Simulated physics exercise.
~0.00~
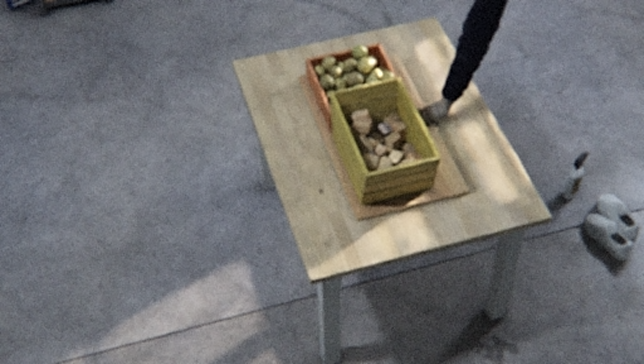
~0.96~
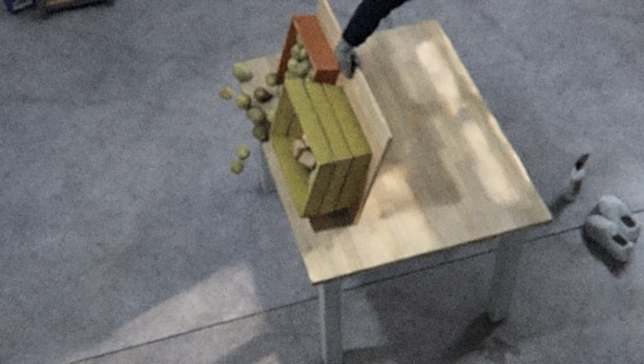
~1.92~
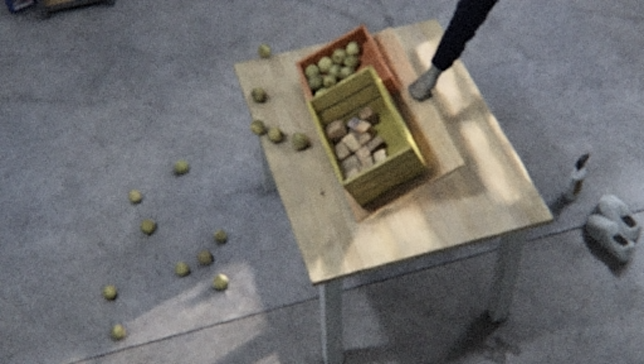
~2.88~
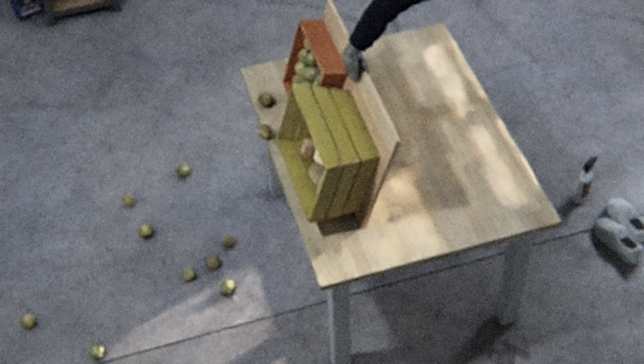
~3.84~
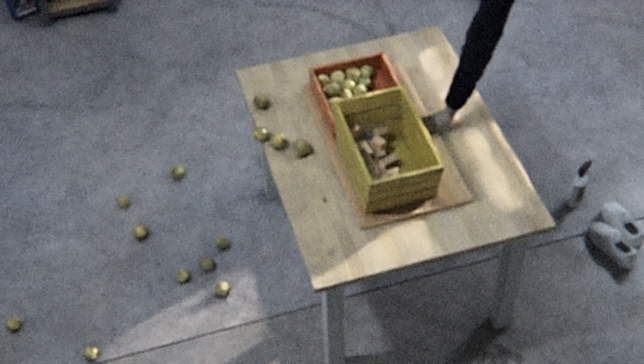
On a grey concrete floor, seen from above through a slightly swaying camera, a pale wooden table holds a board with a small orange tray of yellow apples behind a larger yellow tray of timber offcuts. A dark-sleeved arm at the right lifts the board's right side, tipping both trays steeply left, and apples tumble from the orange tray. The arm lets the board partway down as apples scatter over the floor, then raises it steeply again. Finally it lowers the board flat, leaving several apples on the table and floor while the offcuts remain in the yellow tray.
